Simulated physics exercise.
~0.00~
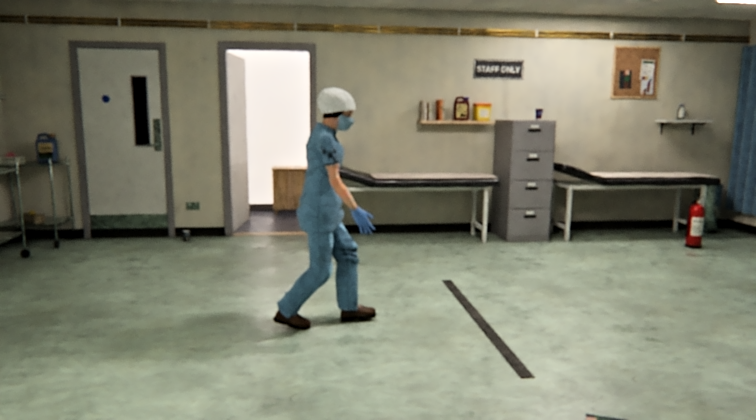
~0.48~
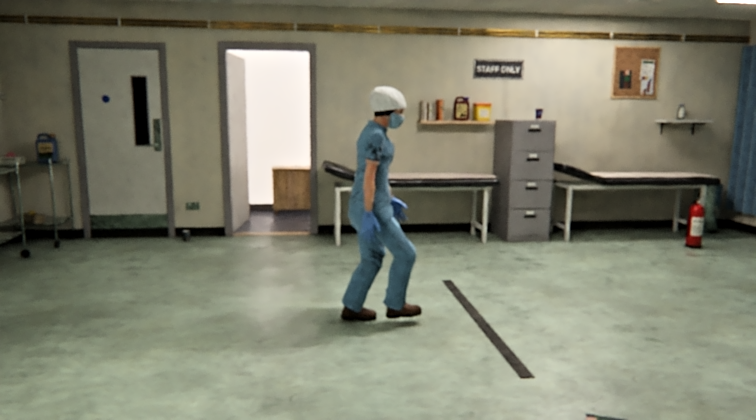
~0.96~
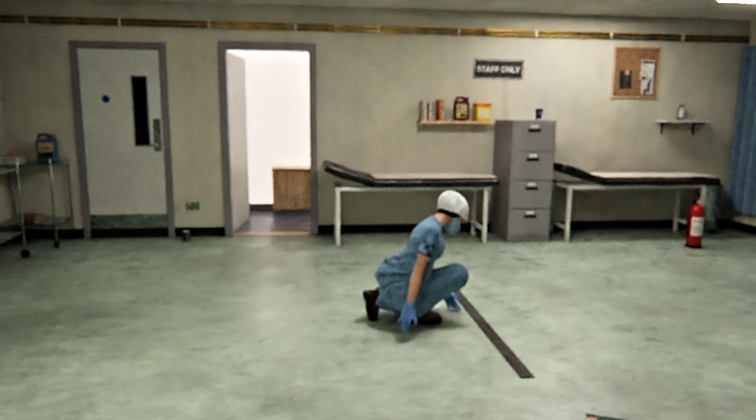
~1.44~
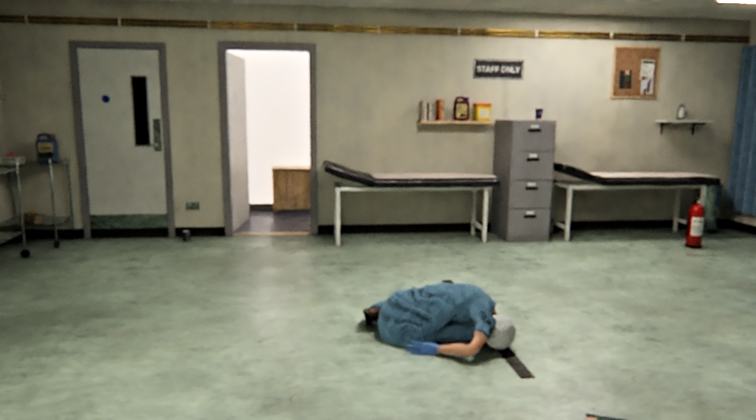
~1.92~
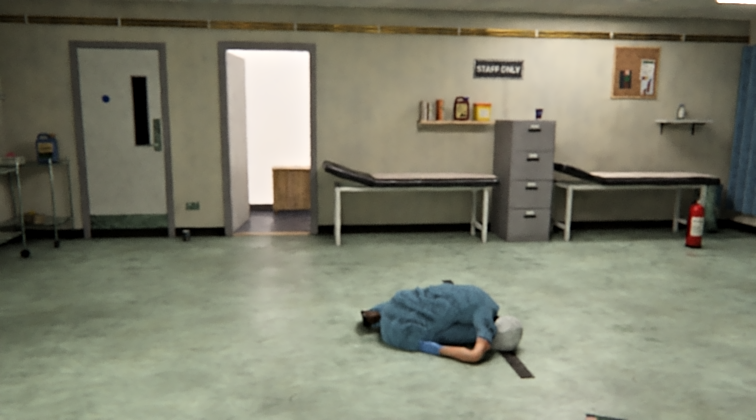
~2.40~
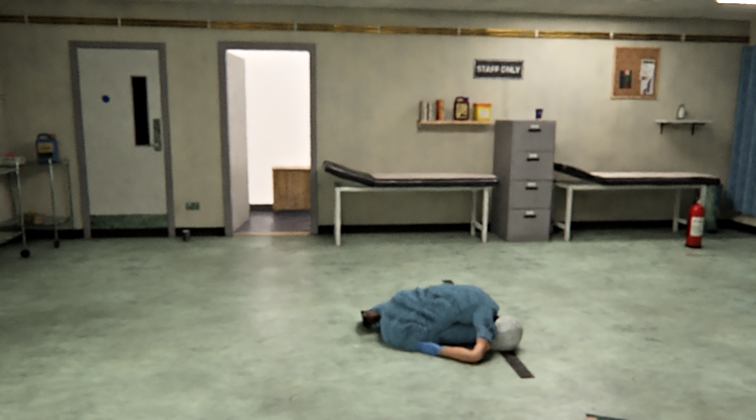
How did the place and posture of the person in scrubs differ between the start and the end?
At the start the person was upright and walking, farther left and near the open doorway. By the end they were curled up on the floor, farther right and closer to the viewer, with their head by the black strip.
A person in blue scrubs, a white cap and a mask walked right across a clinic room toward a black strip on the floor, sank into a crouch, then folded forward and ended lying curled up and still, head down by the strip.
